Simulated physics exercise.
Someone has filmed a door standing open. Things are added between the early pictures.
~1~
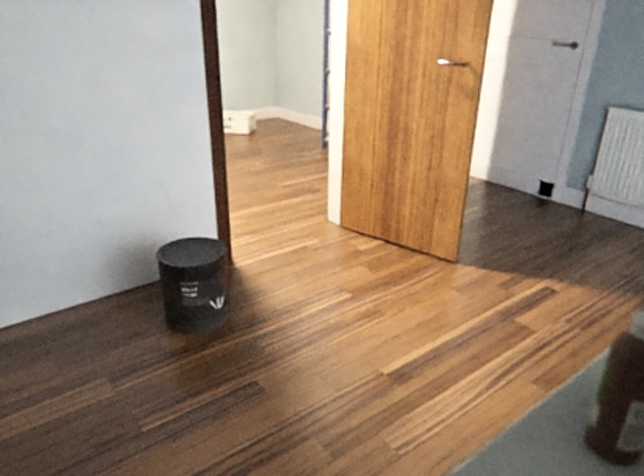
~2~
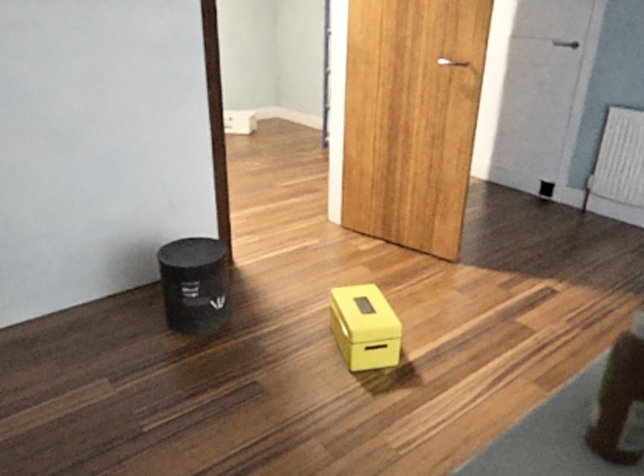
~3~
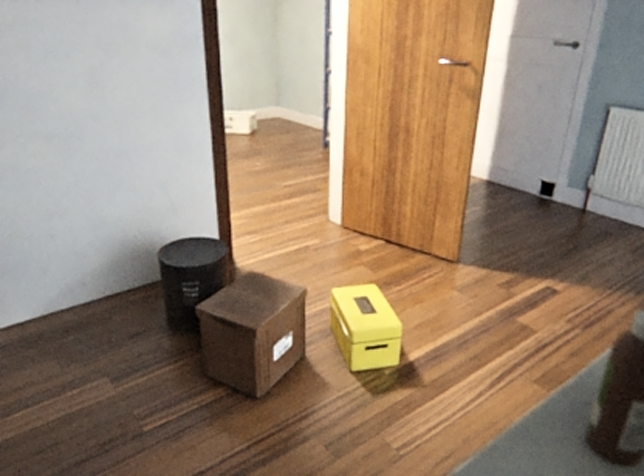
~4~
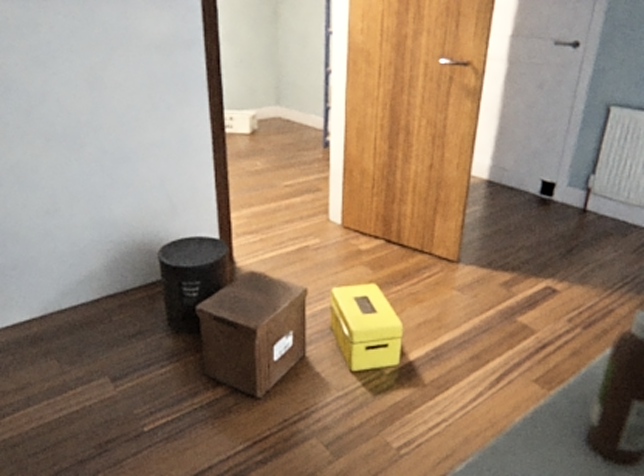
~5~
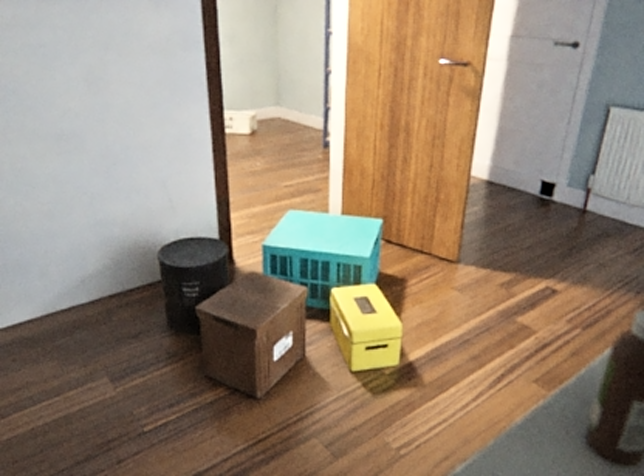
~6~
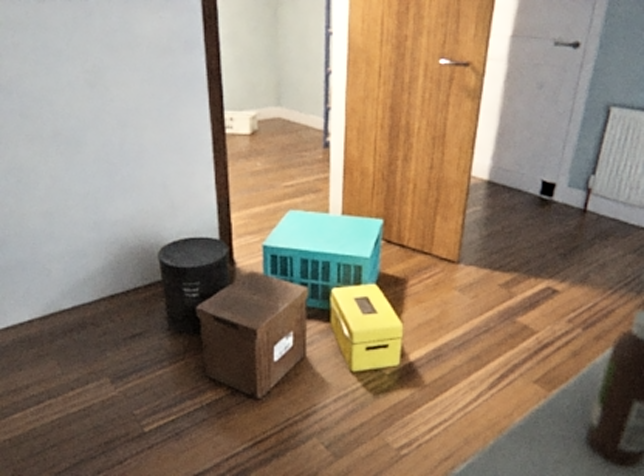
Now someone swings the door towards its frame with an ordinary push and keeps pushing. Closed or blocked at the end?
Outcome: The door jams.
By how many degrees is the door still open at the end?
About 70°.
Then, 0.40 s past the last view, door 99° open.
Then, 0.70 s past the last view, door 87° open.
Then, 0.90 s past the last view, door 79° open.
Then, 1.10 s past the last view, door 70° open.
Finally, door 68° open; all 4 still in place. Final places as the last picture's camera would see them, turquoise chest near (322, 259).
